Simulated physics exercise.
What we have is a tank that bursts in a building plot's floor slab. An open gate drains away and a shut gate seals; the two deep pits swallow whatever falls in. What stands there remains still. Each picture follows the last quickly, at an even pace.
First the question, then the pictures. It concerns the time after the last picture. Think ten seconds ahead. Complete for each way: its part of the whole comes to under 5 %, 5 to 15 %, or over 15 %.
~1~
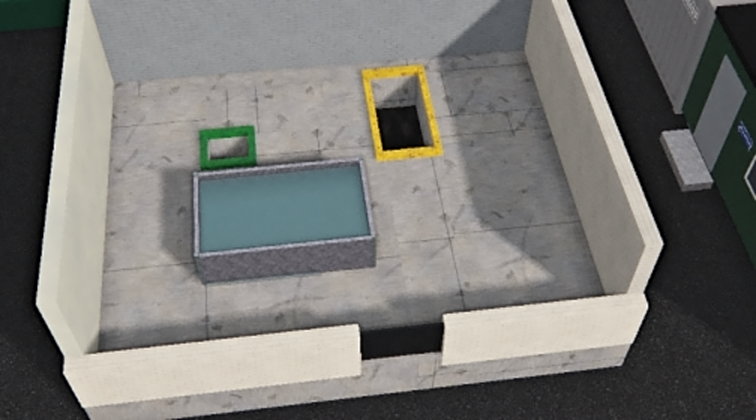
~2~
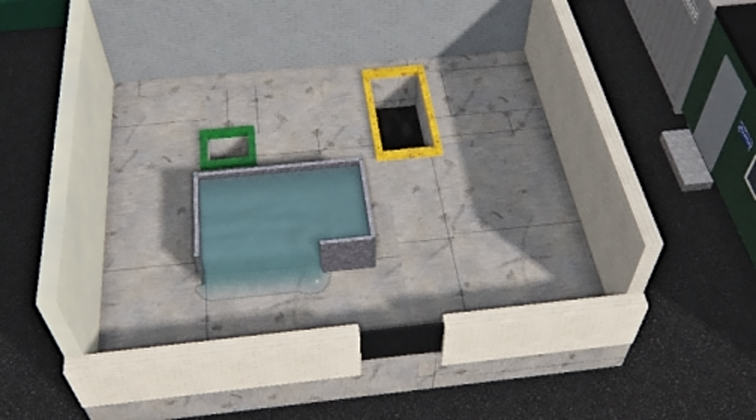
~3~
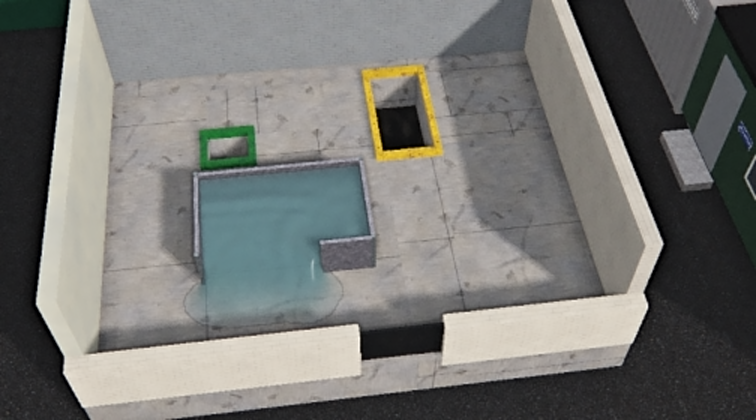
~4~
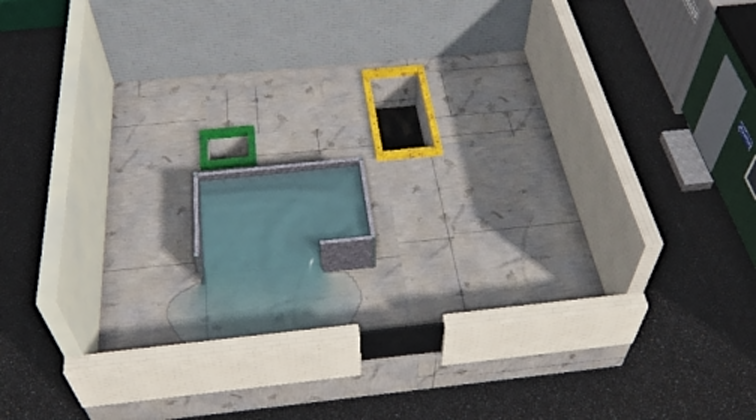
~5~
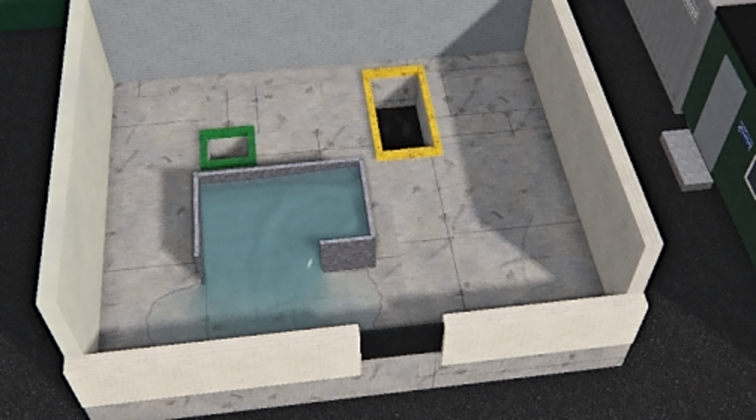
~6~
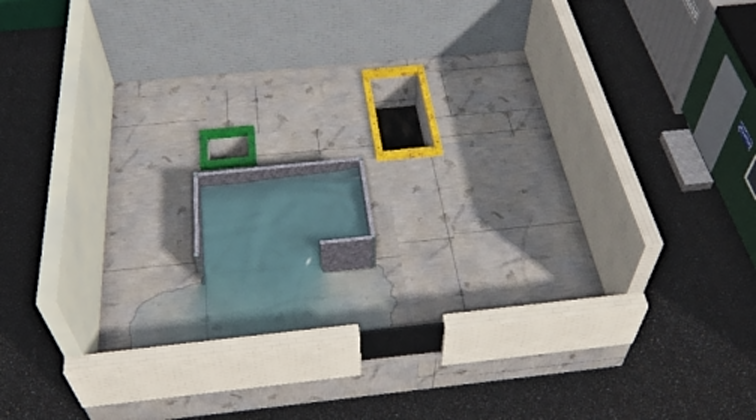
The gate's part comes to under 5 %; the green pit's part comes to under 5 %; the yellow pit's part comes to under 5 %.
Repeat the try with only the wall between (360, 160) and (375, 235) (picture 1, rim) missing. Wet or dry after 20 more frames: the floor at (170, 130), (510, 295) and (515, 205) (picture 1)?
Going point by point: Left unwetted, waterlogged, waterlogged.
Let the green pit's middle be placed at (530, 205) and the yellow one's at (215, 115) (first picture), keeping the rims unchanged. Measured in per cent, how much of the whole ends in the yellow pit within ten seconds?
Share for the yellow pit: 6 percent.
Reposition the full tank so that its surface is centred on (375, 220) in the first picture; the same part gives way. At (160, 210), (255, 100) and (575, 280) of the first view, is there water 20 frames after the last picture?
Well, first one got wet, second one stays dry, third one got wet.
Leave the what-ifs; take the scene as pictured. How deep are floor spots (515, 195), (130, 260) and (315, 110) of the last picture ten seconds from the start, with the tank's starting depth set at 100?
Going in order, roughly 8, 6 and 4 %.
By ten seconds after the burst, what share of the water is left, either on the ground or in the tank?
Roughly 98 percent.
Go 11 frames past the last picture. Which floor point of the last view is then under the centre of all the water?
Around pixel (267, 292) of the last picture.
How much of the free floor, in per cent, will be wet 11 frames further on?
About 30 percent.
A moment on, water covers 15 % of the floor; the gate 0 %, the green pit 0 %, the yellow pit 0 %.
Next, water covers 30 % of the floor; the gate 0 %, the green pit 0 %, the yellow pit 0 %.
Then, water covers 60 % of the floor; the gate 0 %, the green pit 0 %, the yellow pit 0 %.
Later, water covers 85 % of the floor; the gate 0 %, the green pit 0 %, the yellow pit 0 %.
In the end, water covers 95 % of the floor; the gate 0 %, the green pit 0 %, the yellow pit 1 %.
